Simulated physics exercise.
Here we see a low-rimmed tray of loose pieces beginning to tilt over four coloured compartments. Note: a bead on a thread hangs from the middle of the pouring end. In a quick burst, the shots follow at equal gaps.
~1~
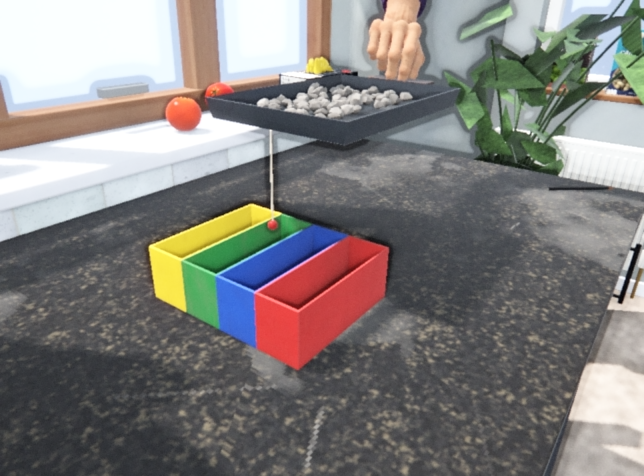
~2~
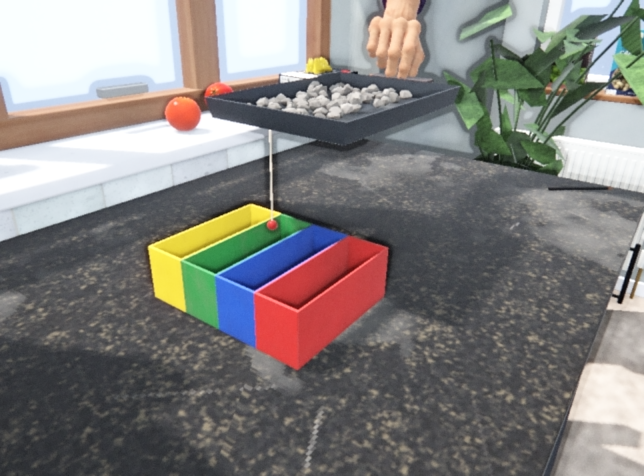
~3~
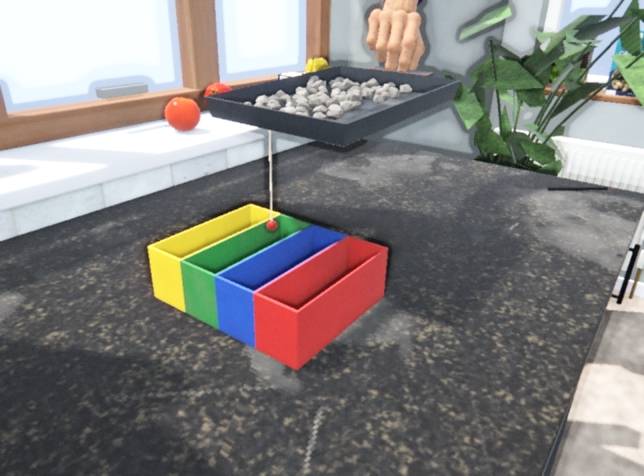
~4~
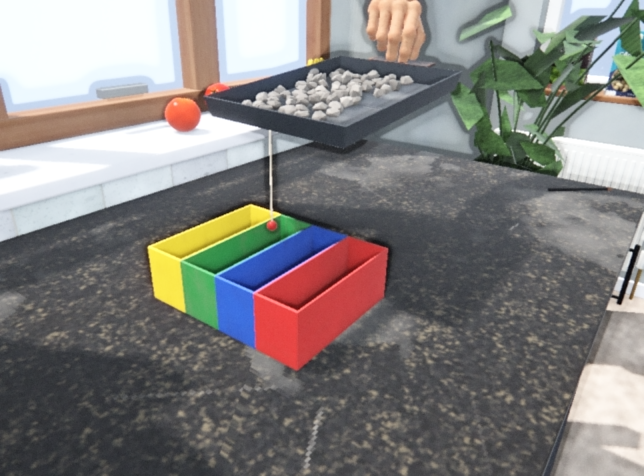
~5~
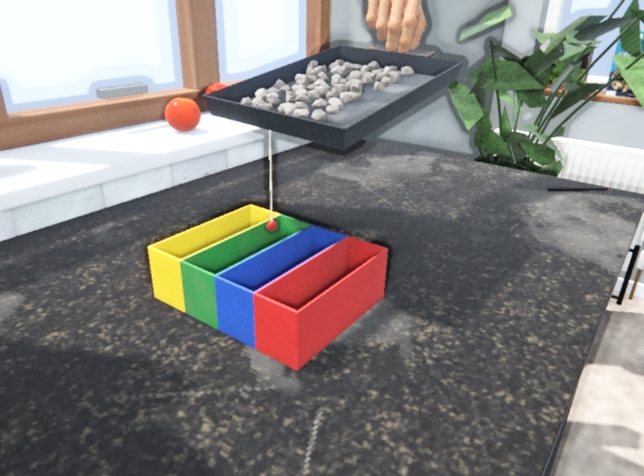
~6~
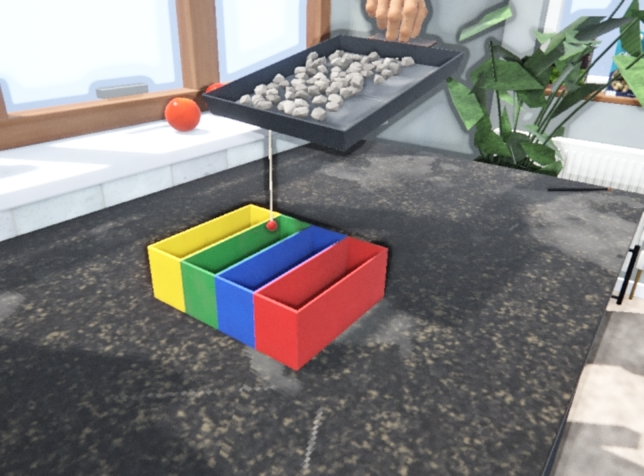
On a dark stone countertop, a hand gradually tilting a black tray of grey gravel above yellow, green, blue and red compartments.
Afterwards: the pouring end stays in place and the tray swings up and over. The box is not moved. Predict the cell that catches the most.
I would say the red one.
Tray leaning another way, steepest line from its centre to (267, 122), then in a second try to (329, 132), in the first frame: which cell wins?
So the first one goes to the yellow cell and the second to the red cell.
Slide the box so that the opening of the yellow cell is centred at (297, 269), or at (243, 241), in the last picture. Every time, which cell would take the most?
Try 1: The yellow cell. Try 2: Blue.
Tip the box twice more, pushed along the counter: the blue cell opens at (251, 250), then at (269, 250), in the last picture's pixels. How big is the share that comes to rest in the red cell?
You'd get 40 in a hundred the first time and 50 in a hundred the second.
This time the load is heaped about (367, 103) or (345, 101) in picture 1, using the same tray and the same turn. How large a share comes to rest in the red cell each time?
The first gives 50 %, the second 40 %.
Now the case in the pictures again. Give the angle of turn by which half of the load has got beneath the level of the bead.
Close to 100 degrees, I reckon.
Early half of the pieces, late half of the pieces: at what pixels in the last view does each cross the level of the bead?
At (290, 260) for the first part, then at (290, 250) for the others.
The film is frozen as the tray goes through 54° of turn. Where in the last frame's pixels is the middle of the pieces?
The load's middle is around (298, 105).
Soon after the last picture, tray tipped steeply; all on the tray.
A little later, tray tipped right over; most on the tray; a stray few in the red cell; a stray few in the blue cell; a small part falling or outside the box.
Later still, tray tipped past a quarter turn; about half in the red cell; about a third in the blue cell; about a quarter in the green cell; a small part falling or outside the box.
At rest, tray tipped past a quarter turn; about half in the red cell; about a third in the blue cell; about a quarter in the green cell; none in the yellow cell; a small part outside the box.
